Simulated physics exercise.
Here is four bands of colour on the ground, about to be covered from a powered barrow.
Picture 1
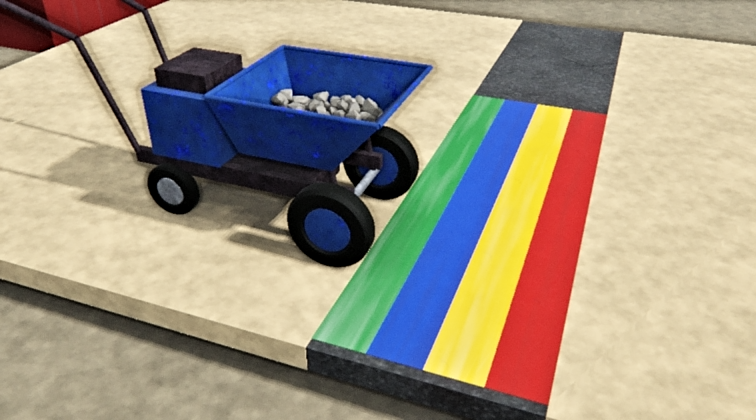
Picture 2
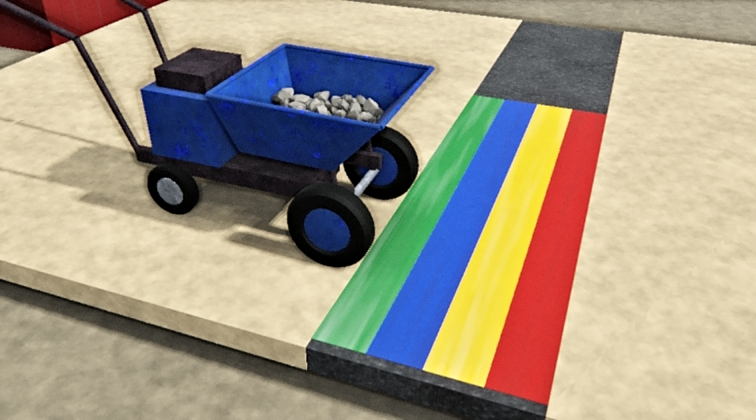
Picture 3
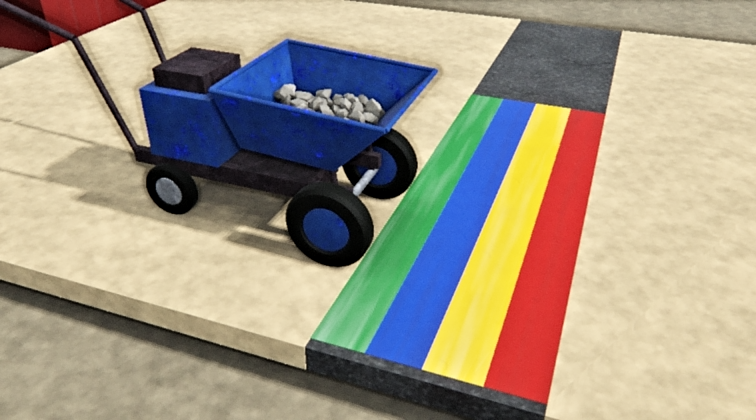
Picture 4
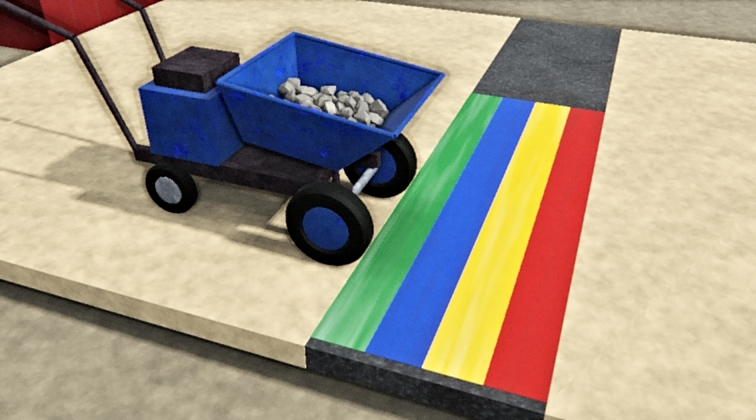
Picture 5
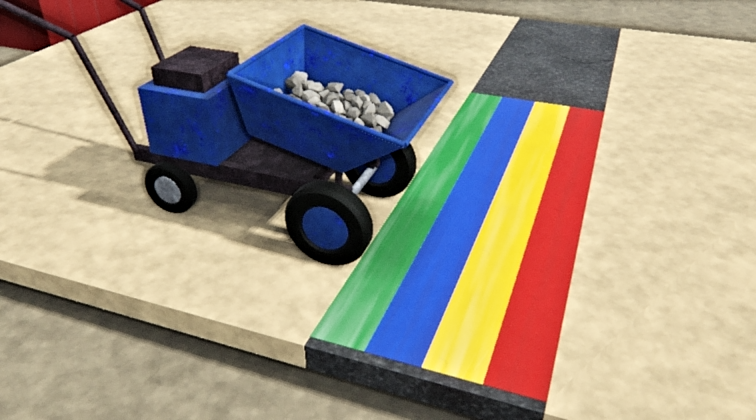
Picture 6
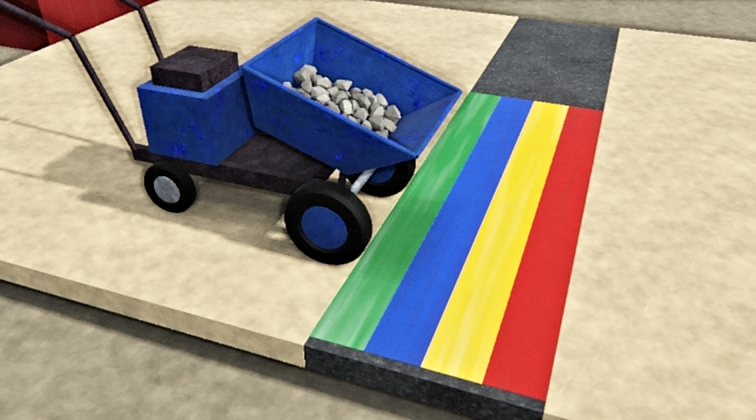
On a pale slab beside green, blue, yellow and red stripes, a blue barrow stood still while its skip, loaded with broken stones, gradually tilted forward to the right, its front lip lowering.
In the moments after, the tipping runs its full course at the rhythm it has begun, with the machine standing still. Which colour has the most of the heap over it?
Most lies over the yellow band.
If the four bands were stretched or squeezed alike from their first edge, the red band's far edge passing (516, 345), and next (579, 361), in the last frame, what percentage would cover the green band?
Roughly 0 per cent, and 0 per cent.
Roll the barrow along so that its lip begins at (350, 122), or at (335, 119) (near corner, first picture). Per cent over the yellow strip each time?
The first gives 40 %, the second 30 %.
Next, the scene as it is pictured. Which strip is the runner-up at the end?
Next in line is the red strip.
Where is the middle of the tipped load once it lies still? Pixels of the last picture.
At about (508, 252).
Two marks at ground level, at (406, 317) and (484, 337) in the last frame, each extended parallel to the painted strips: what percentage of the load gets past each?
Roughly 70 per cent, and 30 per cent.
Soon, skip tipped steeply; all in the skip.
A while on, skip tipped right over; about two thirds in the skip; about a third over the yellow strip; a stray few over the red strip.
Towards the end, skip tipped right over; about a quarter in the skip; a stray few over the blue strip; about half over the yellow strip; about a quarter over the red strip; a stray few off the paint.
Finally, skip tipped right over; about a quarter in the skip; none over the green strip; a stray few over the blue strip; about half over the yellow strip; about a quarter over the red strip; a stray few off the paint.
